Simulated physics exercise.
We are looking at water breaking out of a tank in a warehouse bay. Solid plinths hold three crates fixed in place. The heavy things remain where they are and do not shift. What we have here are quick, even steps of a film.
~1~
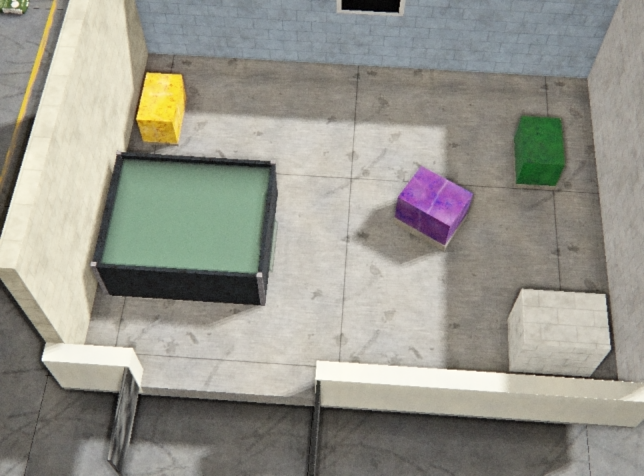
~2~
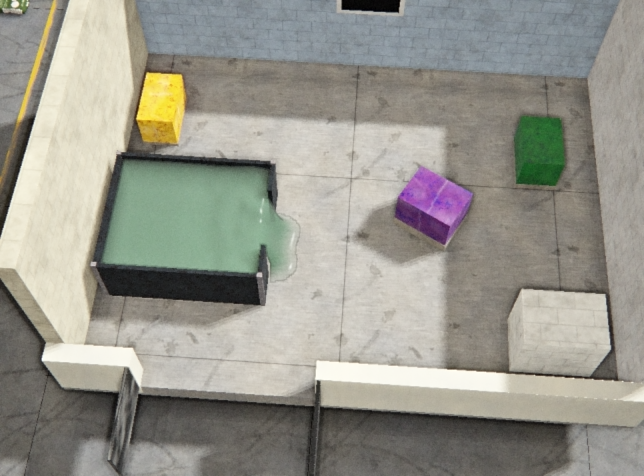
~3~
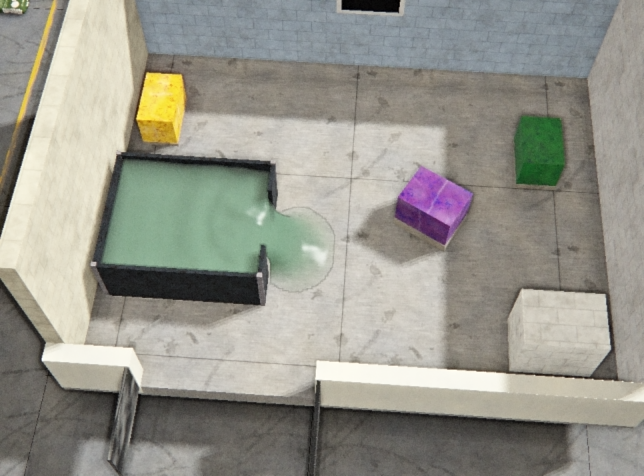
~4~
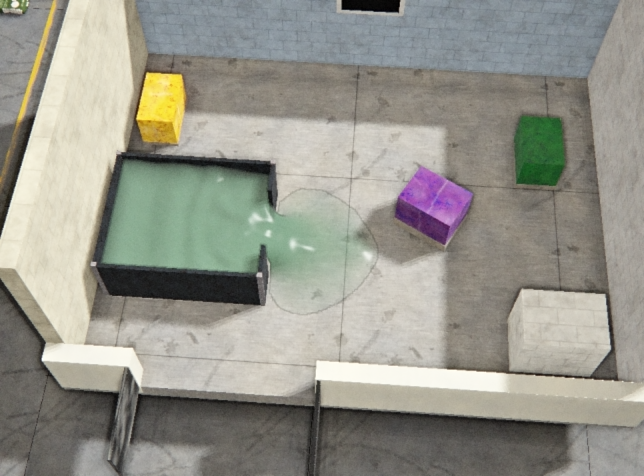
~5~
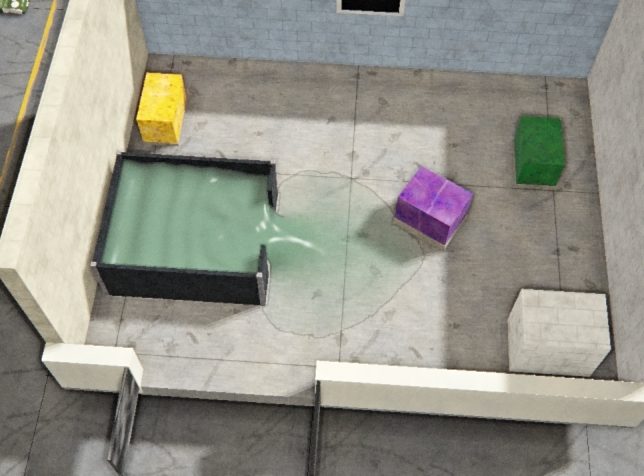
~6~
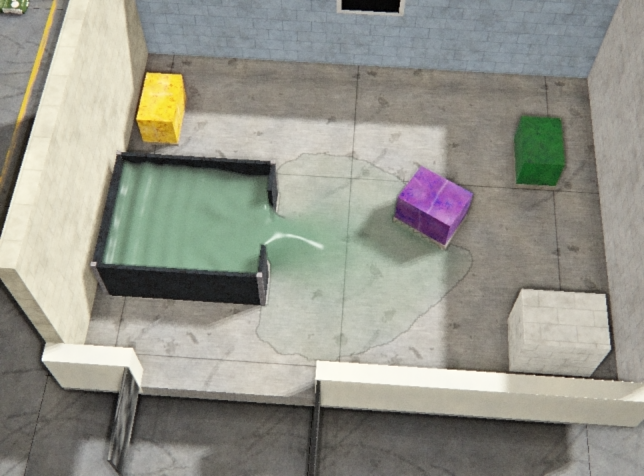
Greenish water burst through a gap in the right side of a dark open tank and spread across the concrete floor in a widening puddle, reaching around the purple box, which stayed put.
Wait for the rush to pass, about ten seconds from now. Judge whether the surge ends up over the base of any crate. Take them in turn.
The purple crate will be reached by the flood, the green crate will be reached by the flood, the yellow crate will be reached by the flood.
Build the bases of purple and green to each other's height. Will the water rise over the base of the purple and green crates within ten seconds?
My reading: The purple one gets wet, the green one gets wet.
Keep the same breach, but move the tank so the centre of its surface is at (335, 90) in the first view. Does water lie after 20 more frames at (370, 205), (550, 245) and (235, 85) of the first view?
The first spot is not reached, the second inundated, and the third not reached.
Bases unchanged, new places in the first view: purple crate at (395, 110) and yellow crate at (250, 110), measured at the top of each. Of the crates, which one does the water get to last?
Answer: The yellow one.
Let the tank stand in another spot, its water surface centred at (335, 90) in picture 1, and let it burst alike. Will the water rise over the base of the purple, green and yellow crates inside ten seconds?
So the purple crate avoids the flood, the green crate gets swamped, and the yellow crate gets swamped as well.
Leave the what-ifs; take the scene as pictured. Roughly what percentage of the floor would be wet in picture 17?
Estimate: Some 50 in a hundred.
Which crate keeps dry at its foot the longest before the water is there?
My guess: The yellow-painted one.
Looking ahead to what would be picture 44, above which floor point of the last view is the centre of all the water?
Near pixel (403, 225).
A moment on, water covers 35 % of the floor; the purple crate water round its plinth, the green crate not reached, the yellow crate not reached.
Next, water covers 50 % of the floor; the purple crate water round its plinth, the green crate water round its plinth, the yellow crate not reached.
Then, water covers 55 % of the floor; the purple crate water round its plinth, the green crate water round its plinth, the yellow crate not reached.
Later, water covers 75 % of the floor; the purple crate water round its plinth, the green crate water round its plinth, the yellow crate water round its plinth.
In the end, water covers 100 % of the floor; the purple crate was topped, the green crate was topped, the yellow crate was topped.
